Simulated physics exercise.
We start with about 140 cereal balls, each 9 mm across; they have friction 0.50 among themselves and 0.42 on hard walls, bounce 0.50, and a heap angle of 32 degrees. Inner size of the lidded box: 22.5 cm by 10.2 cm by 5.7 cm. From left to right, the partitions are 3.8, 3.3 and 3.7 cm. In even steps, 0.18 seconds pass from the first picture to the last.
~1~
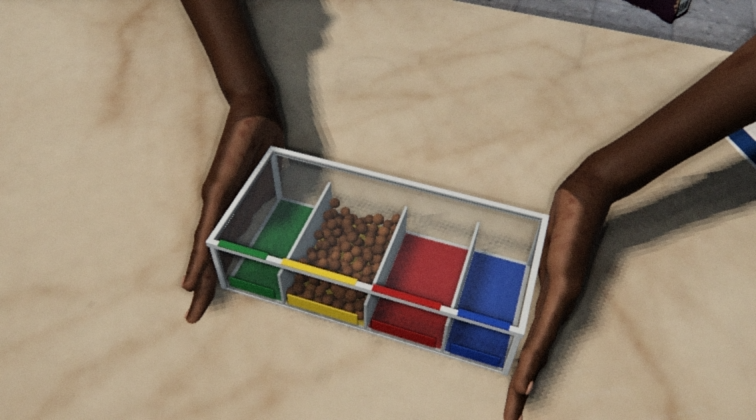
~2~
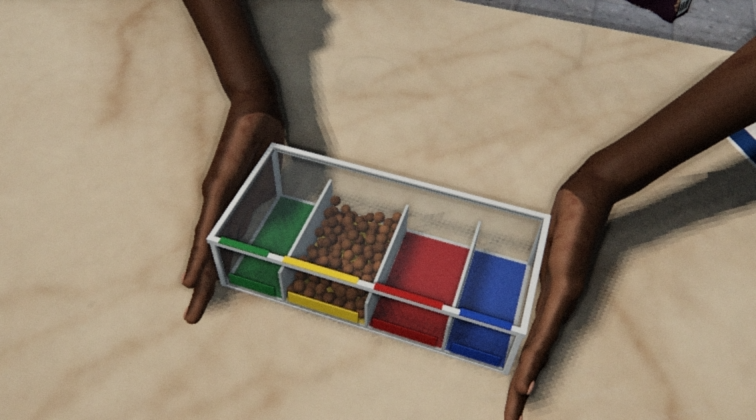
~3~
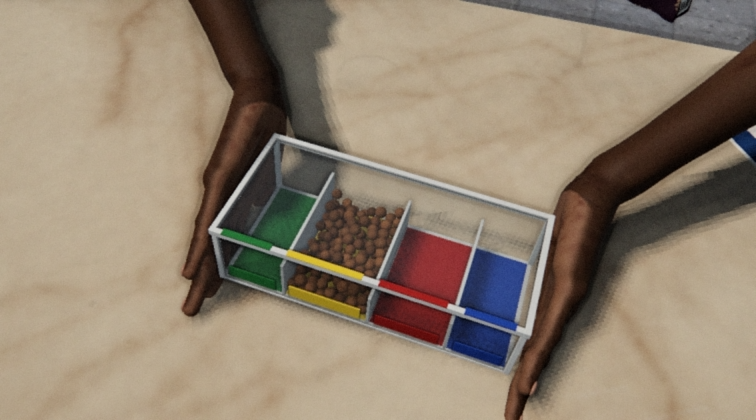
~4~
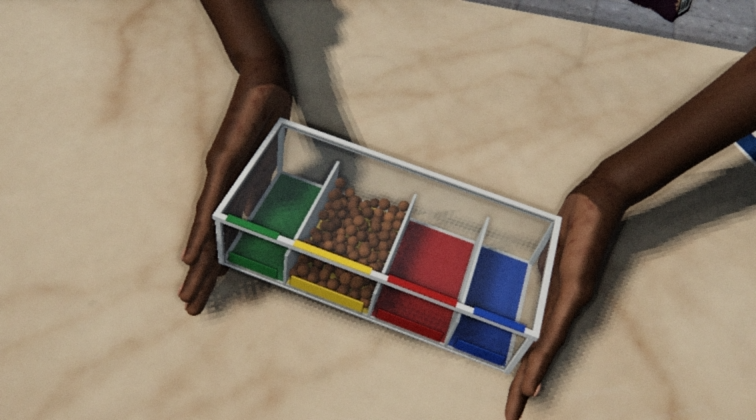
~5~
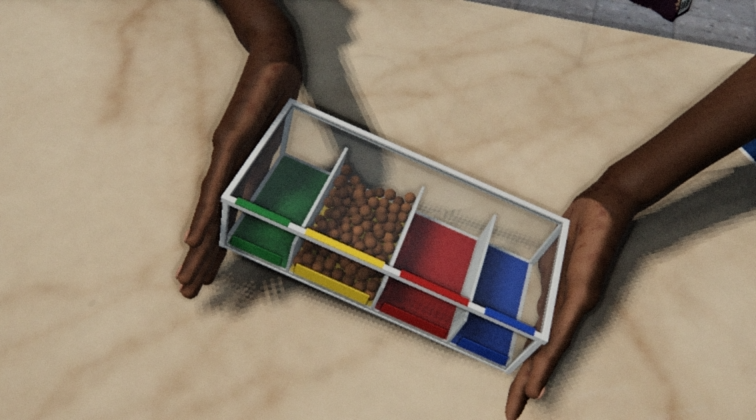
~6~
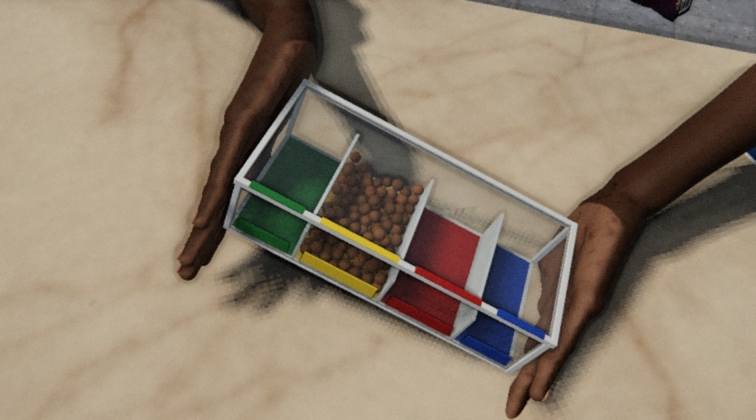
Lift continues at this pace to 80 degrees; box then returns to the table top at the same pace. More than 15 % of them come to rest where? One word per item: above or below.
In order - red: Above; blue: Above; green: Below; yellow: Above.
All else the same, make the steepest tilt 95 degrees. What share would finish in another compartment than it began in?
It would come to about 75 per cent.
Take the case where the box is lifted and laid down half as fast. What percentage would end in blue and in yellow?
Blue 15 %; yellow 80 %.
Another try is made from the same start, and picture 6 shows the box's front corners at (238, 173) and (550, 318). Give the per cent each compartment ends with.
Final shares, in per cent - red: 25, blue: 20, green: 0, yellow: 55.
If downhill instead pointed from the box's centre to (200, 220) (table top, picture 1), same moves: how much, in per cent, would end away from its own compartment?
Roughly 20 per cent.
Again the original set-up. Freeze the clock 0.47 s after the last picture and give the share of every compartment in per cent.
Red 15, blue 5, green 0, yellow 80.
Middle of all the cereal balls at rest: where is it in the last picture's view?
I'd put it at about (436, 288).
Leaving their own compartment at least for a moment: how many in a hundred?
50 per cent or so.
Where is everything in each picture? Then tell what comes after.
The first picture shows box tilt 0 degrees, front corners at (214, 242) and (518, 330); yellow 100 %.
The second picture shows box tilt 1 degrees, front corners at (215, 238) and (520, 330).
The third picture shows box tilt 4 degrees, front corners at (216, 230) and (525, 330), lowest corner right front.
The fourth picture shows box tilt 8 degrees, front corners at (221, 215) and (532, 332), lowest corner right front.
The fifth picture shows box tilt 14 degrees, front corners at (229, 198) and (541, 336), lowest corner right front.
The sixth picture shows box tilt 20 degrees, front corners at (243, 180) and (550, 339), lowest corner right front; yellow 100 %.
Then, 0.47 s after the last picture, tilt 79 degrees; red 15 %, blue 5 %, yellow 80 %.
Then, 0.78 s after the last picture, tilt 33 degrees; red 25 %, blue 25 %, yellow 50 %.
Then, 1.19 s after the last picture, tilt 0 degrees; red 25 %, blue 25 %, yellow 50 %.
In the end, red 25 %, blue 25 %, green 0 %, yellow 50 %.
